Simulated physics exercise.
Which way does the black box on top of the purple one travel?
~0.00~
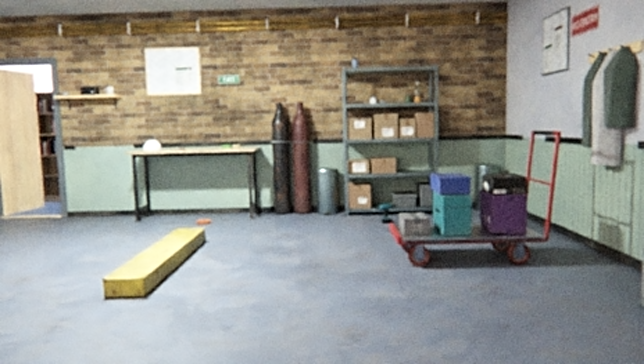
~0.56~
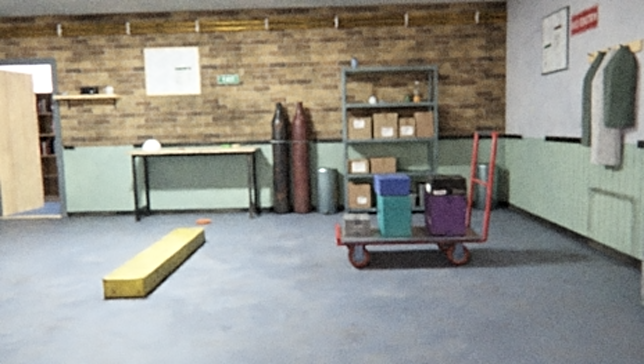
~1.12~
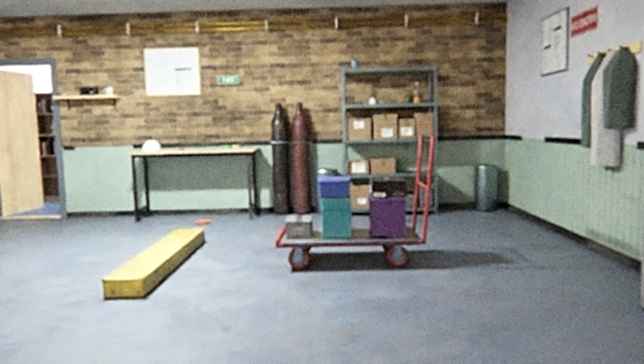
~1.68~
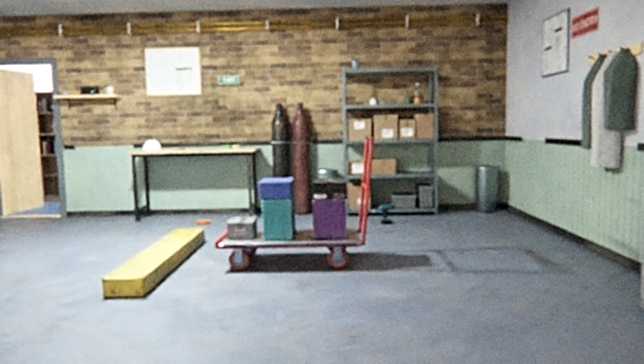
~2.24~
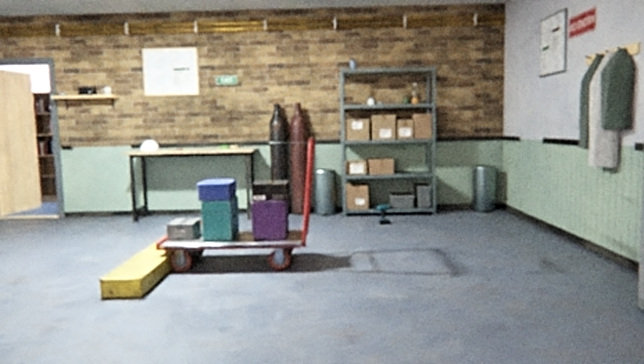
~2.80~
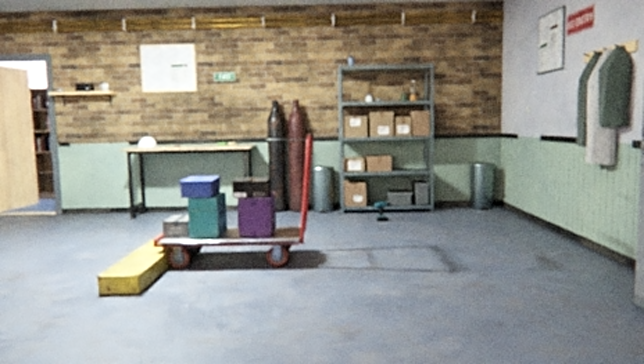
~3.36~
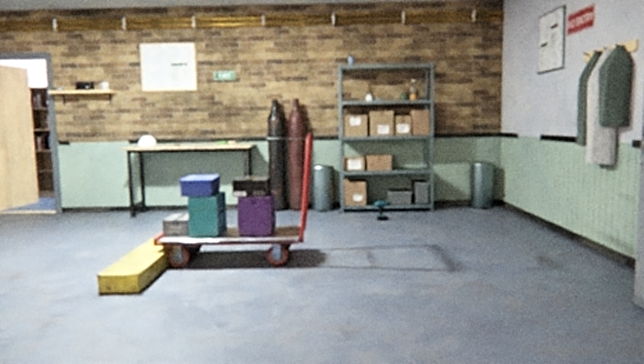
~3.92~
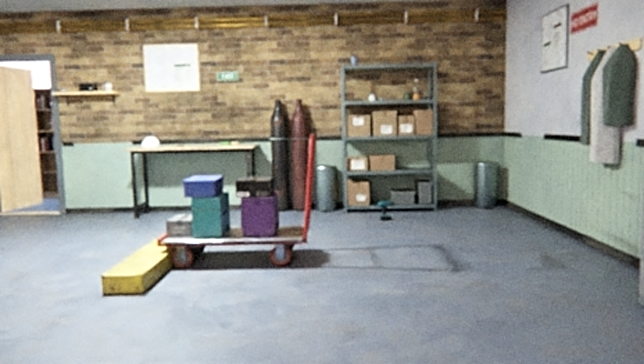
It travels to the left, riding on the trolley until the trolley stops at the yellow kerb.
